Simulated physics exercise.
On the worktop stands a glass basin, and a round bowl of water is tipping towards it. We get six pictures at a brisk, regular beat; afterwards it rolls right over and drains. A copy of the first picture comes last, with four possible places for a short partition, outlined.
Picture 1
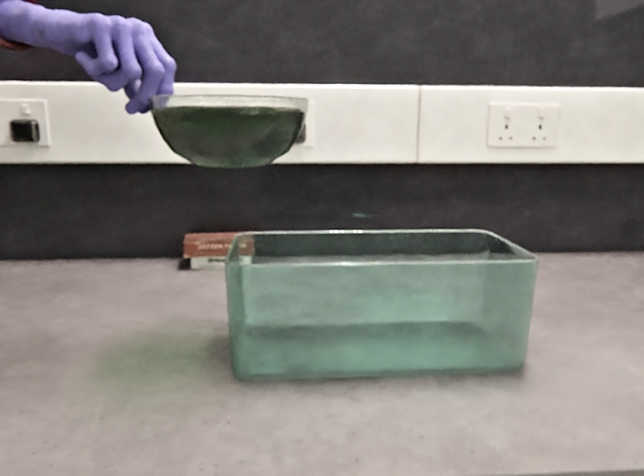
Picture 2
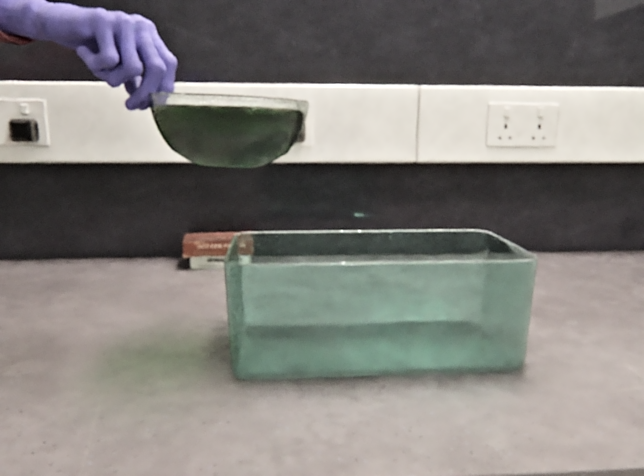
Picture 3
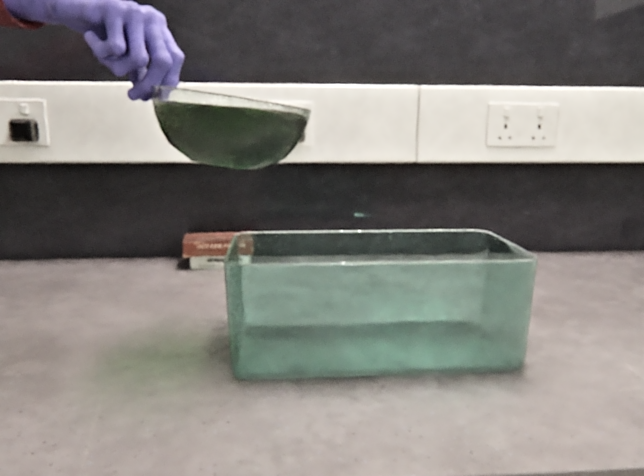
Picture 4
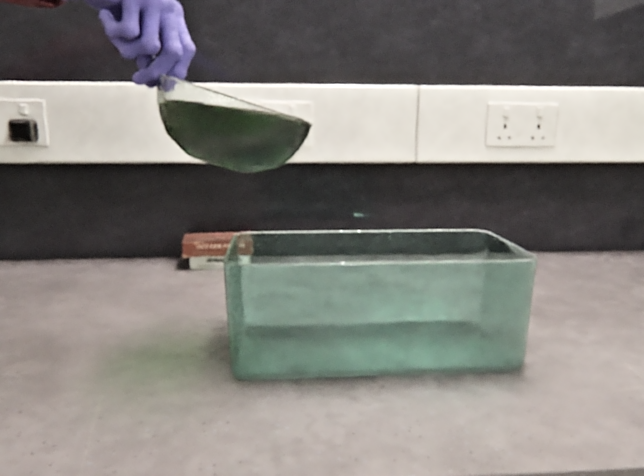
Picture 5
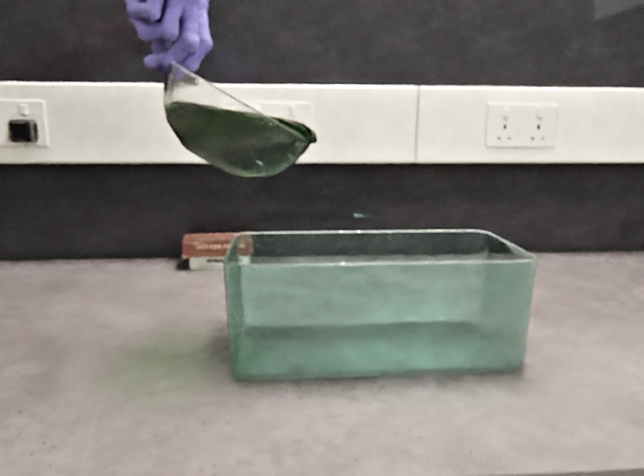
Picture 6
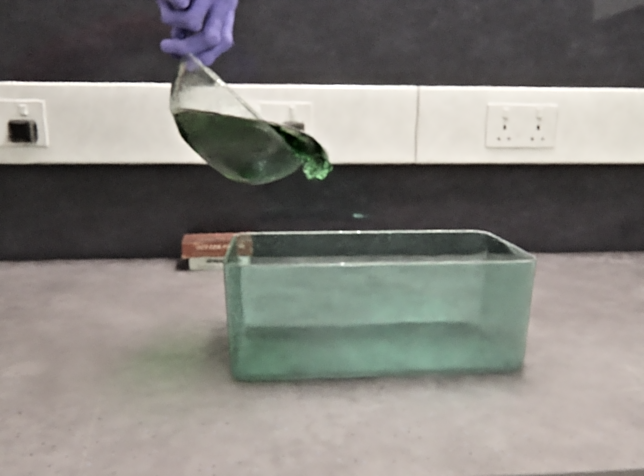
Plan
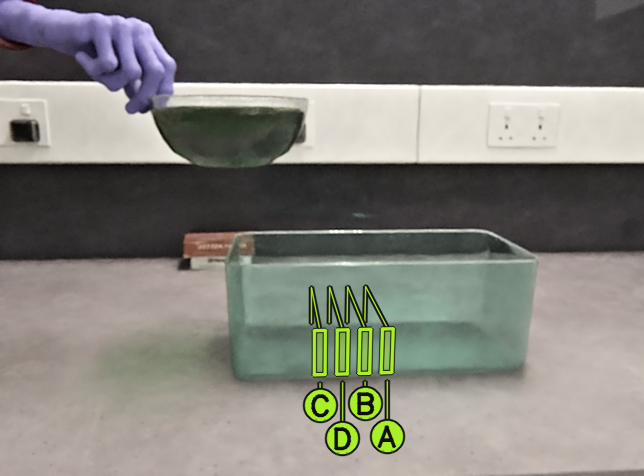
Above a glass basin on a worktop, a gloved hand tips a bowl until green water spills over its lip.
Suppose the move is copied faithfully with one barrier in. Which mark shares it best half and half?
B.
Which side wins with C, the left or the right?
The right side.
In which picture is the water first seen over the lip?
In picture 5.
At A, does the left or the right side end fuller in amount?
The left one.
On the marked copy, A at (387, 380); B at (365, 381); C at (320, 383); D at (342, 382).
For slot A, about 73 % ends left of the wall and 21 % right of it; 6 % is lost outside.
For slot B, about 52 % ends left of the wall and 46 % right of it.
For slot C, about 16 % ends left of the wall and 83 % right of it.
For slot D, about 30 % ends left of the wall and 69 % right of it.
